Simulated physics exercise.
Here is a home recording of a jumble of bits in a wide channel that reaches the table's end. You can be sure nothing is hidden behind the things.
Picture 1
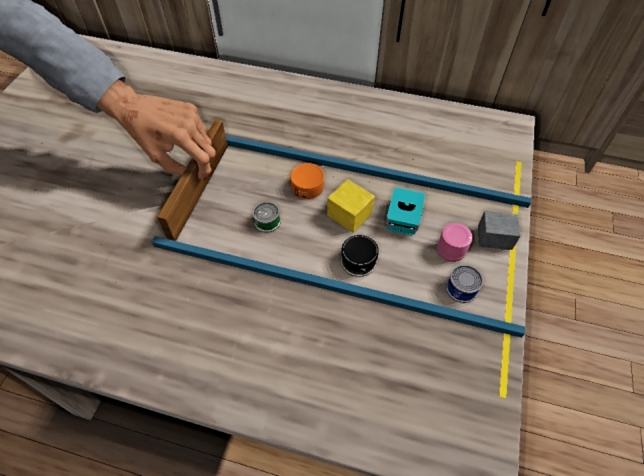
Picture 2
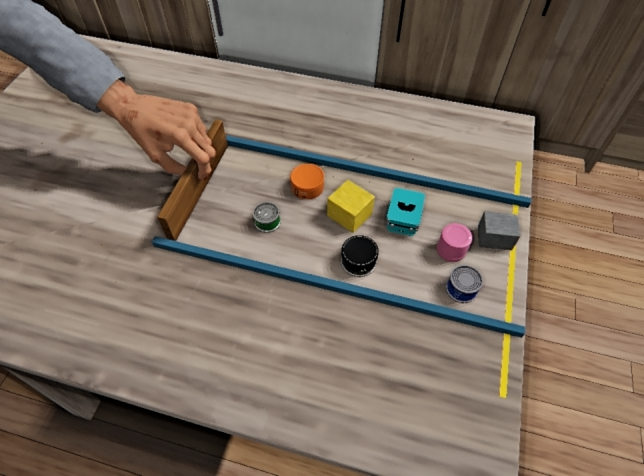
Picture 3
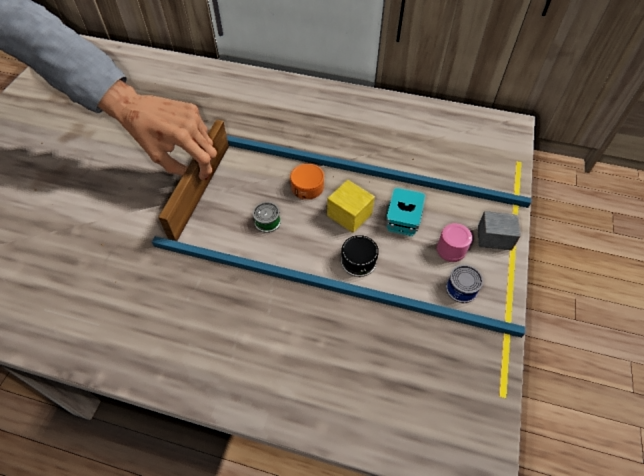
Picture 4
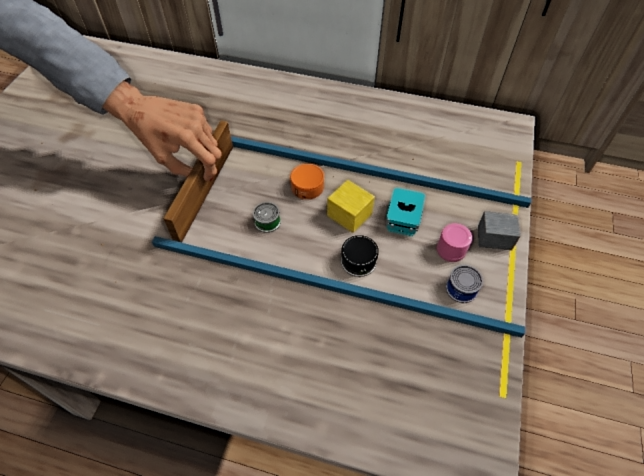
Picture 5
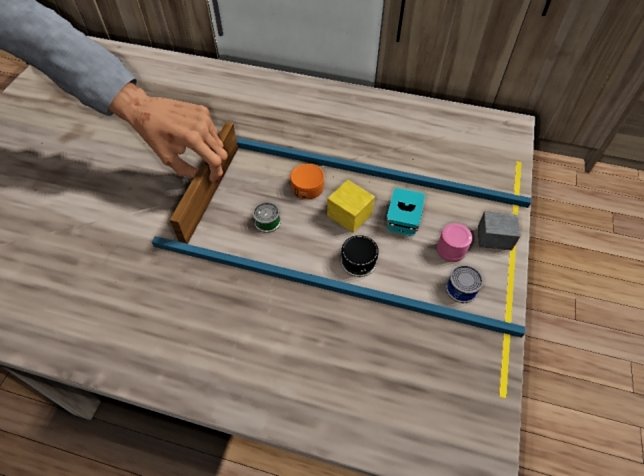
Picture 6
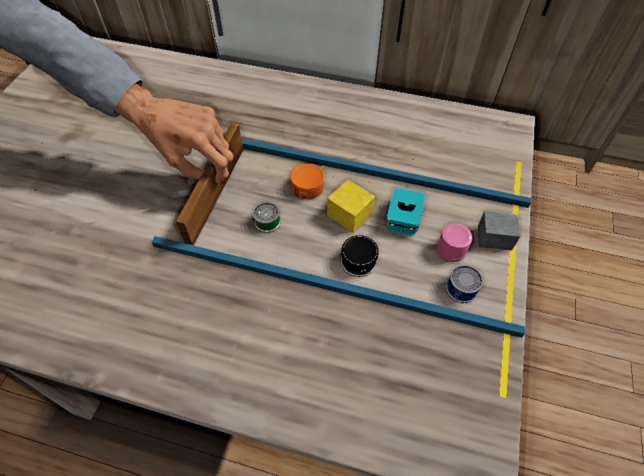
A hand held a wooden board upright between two blue rails on a table, kept still at first, then slid it slightly right toward the scattered tins and blocks, which stayed where they were.
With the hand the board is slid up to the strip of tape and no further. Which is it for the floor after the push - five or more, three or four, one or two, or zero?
The count that falls off is at least five.
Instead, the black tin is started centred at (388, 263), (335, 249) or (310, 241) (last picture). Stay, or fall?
Taking the spots in order, it plunges, plunges, and plunges.
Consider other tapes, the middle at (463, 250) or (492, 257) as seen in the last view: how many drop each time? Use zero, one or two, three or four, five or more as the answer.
For the first tape it's either one or two, and for the second it's either three or four.
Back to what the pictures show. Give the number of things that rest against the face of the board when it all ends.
The number is 1.
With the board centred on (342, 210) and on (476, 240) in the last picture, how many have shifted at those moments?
Tally: First 5; then 8.
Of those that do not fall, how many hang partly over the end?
The figure is 1.
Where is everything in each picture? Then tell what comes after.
In the first picture, grey block (499, 231); blue tin (464, 284); pink lid (454, 243); board (196, 178); tape (512, 261).
In the second picture, blue tin (464, 284); turquoise case (405, 212).
In the third picture, pink lid (454, 243); yellow block (350, 206).
In the fourth picture, grey block (498, 231); green tin (267, 217).
In the fifth picture, blue tin (464, 284); black tin (359, 256).
In the sixth picture, grey block (498, 231); blue tin (464, 284); pink lid (454, 243); board (213, 182); tape (512, 261).
Soon after, none off yet; grey block at rest near (498, 231); blue tin at rest near (464, 284); pink lid at rest near (454, 243).
In the end, the number that fall off is five or more; gone, orange tub, yellow block, black tin, turquoise case, pink lid, blue tin and grey block.
